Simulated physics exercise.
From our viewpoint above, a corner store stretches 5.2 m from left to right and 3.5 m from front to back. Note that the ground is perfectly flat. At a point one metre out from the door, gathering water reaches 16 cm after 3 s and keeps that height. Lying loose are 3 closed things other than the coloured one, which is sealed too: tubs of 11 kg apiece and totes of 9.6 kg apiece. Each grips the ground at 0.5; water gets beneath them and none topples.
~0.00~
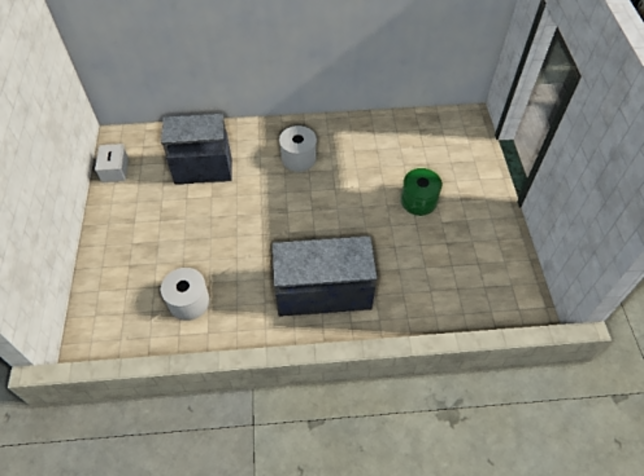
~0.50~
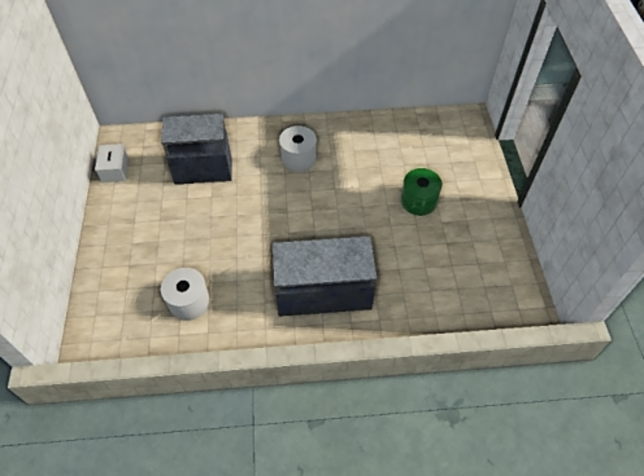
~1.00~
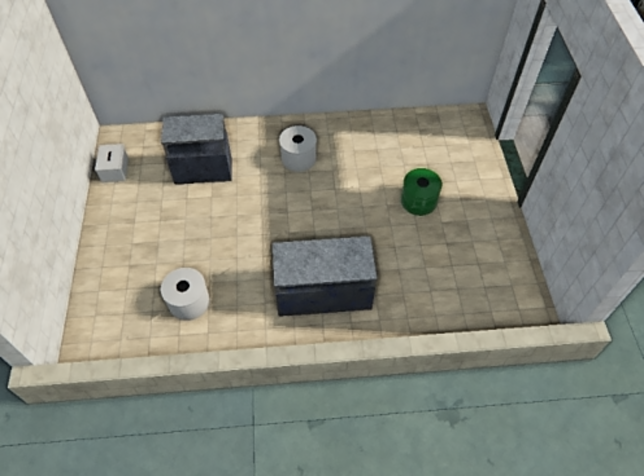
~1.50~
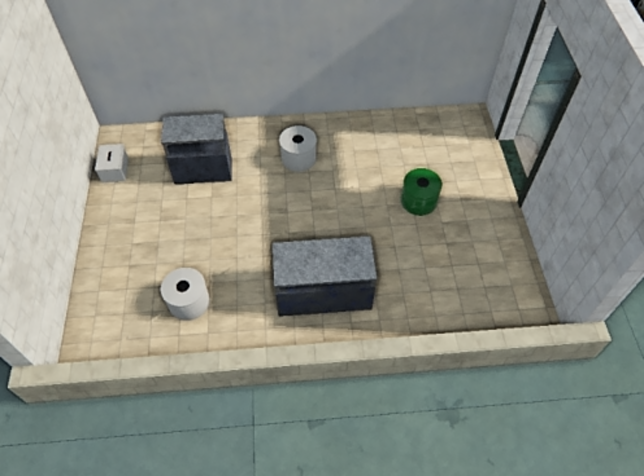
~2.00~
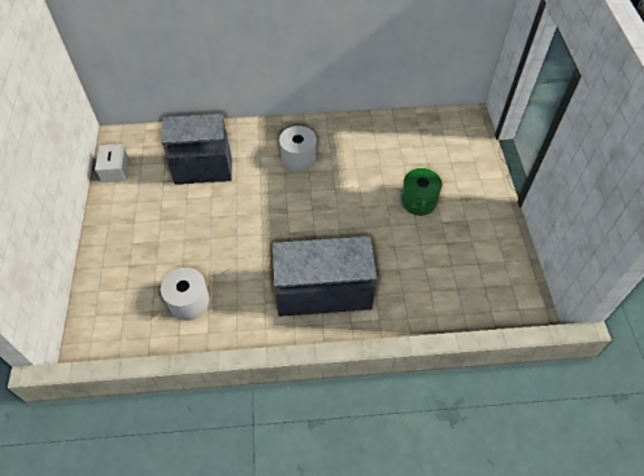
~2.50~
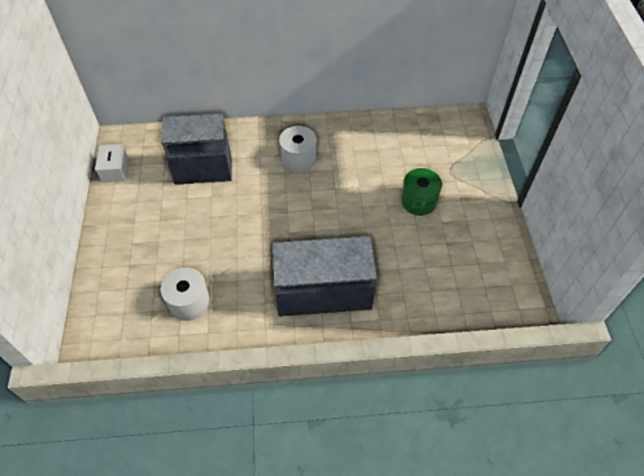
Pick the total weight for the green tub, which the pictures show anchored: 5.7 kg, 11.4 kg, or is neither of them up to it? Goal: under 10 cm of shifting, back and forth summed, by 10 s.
Neither is up to it.
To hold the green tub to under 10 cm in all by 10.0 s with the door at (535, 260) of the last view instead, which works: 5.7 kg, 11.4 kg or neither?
Under that setup, the heavy option is needed.
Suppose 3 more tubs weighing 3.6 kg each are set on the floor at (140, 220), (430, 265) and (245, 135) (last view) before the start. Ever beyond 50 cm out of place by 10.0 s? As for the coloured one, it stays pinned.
One by one: Not far enough, too far and too far.
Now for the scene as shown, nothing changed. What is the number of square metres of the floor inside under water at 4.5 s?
Roughly 6.0 m2 of it is wet.
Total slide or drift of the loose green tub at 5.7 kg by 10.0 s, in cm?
Some 350 cm in all.
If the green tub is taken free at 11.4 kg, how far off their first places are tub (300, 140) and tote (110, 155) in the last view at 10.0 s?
Shifts: 20 cm / 0 cm.
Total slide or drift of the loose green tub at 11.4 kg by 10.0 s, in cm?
It covers some 30 cm altogether.
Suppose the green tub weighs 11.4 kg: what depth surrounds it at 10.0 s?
Around 4 cm.
After 3.5 s the green tub would be 6 cm from its start with 5.7 kg and 0 cm from its start with 11.4 kg; 3 cm of water round it then.
After 4.5 s the green tub would be 70 cm from its start with 5.7 kg and 21 cm from its start with 11.4 kg; 4 cm of water round it then.
After 7.0 s the green tub would be 204 cm from its start with 5.7 kg and 33 cm from its start with 11.4 kg; 4 cm of water round it then.
After 10.0 s the green tub would be 344 cm from its start with 5.7 kg and 33 cm from its start with 11.4 kg; 4 cm of water round it then.
